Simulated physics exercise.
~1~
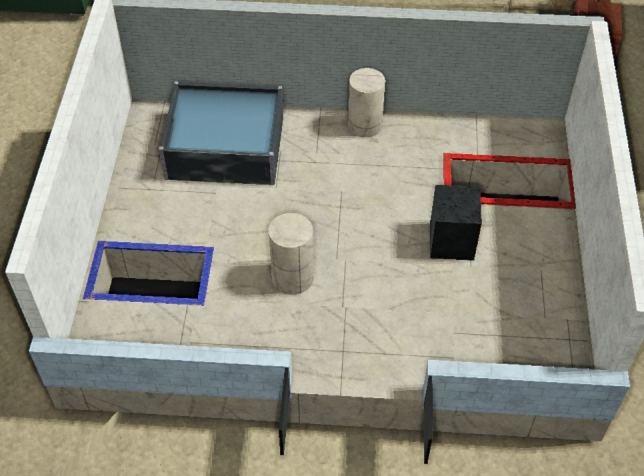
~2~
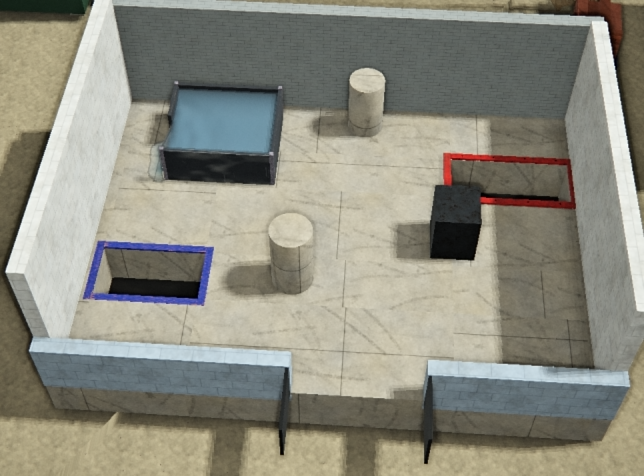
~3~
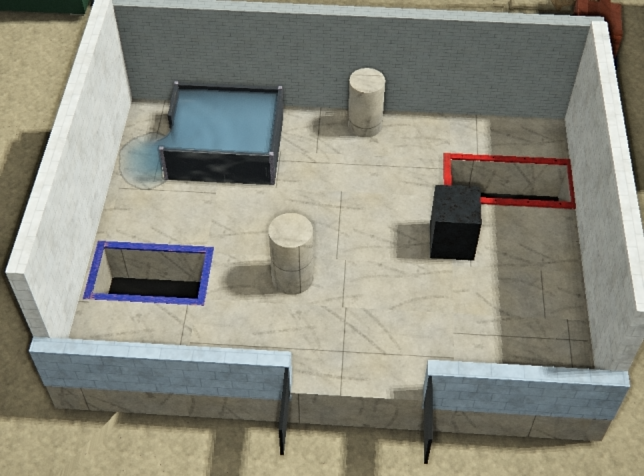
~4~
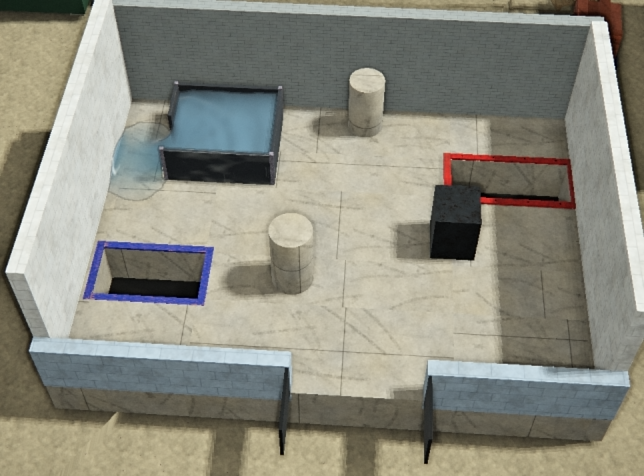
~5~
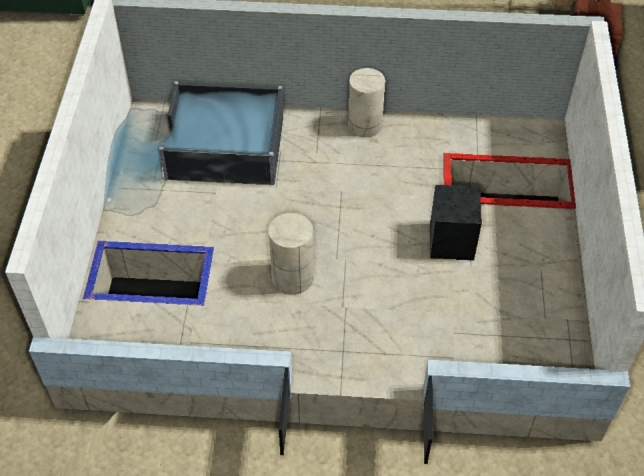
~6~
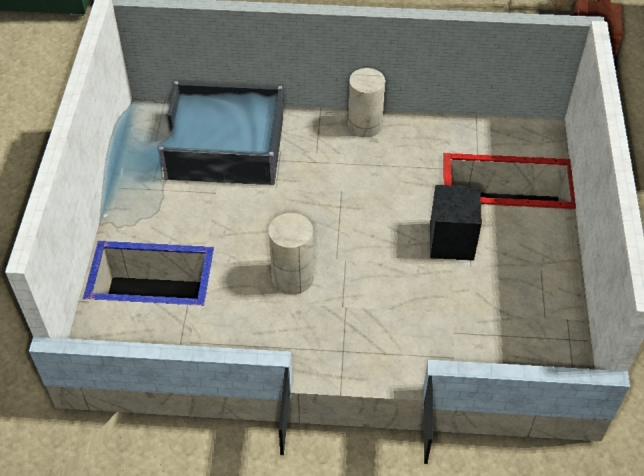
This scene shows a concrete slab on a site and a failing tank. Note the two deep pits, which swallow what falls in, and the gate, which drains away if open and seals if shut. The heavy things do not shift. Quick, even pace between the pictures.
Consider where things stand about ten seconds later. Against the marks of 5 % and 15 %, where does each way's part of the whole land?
The gate lands below 5 %; the blue pit lands above 15 %; the red pit lands below 5 %.
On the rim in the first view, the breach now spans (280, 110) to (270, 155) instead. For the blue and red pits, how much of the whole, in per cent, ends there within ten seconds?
I'd say the blue pit gets around 0 percent and the red pit around 30 percent.
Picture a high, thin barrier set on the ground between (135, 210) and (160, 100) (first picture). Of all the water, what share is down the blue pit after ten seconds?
Roughly 30 per cent ends up in the blue pit.
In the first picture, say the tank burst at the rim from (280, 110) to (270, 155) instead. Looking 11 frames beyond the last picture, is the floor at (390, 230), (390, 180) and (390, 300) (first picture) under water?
Going point by point: Waterlogged, waterlogged, waterlogged.
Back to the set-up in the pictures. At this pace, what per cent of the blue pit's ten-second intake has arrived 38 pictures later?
Some 75 in a hundred.
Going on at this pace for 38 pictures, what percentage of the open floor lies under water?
I'd guess some 30 per cent.
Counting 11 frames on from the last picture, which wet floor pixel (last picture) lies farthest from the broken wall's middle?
(63, 364).
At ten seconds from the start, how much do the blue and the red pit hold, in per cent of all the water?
About 46 and 0 per cent.
A moment on, water covers 10 % of the floor; the gate 0 %, the blue pit 2 %, the red pit 0 %.
Next, water covers 15 % of the floor; the gate 0 %, the blue pit 10 %, the red pit 0 %.
Then, water covers 20 % of the floor; the gate 0 %, the blue pit 20 %, the red pit 0 %.
Later, water covers 30 % of the floor; the gate 0 %, the blue pit 34 %, the red pit 0 %.
In the end, water covers 50 % of the floor; the gate 0 %, the blue pit 46 %, the red pit 0 %.
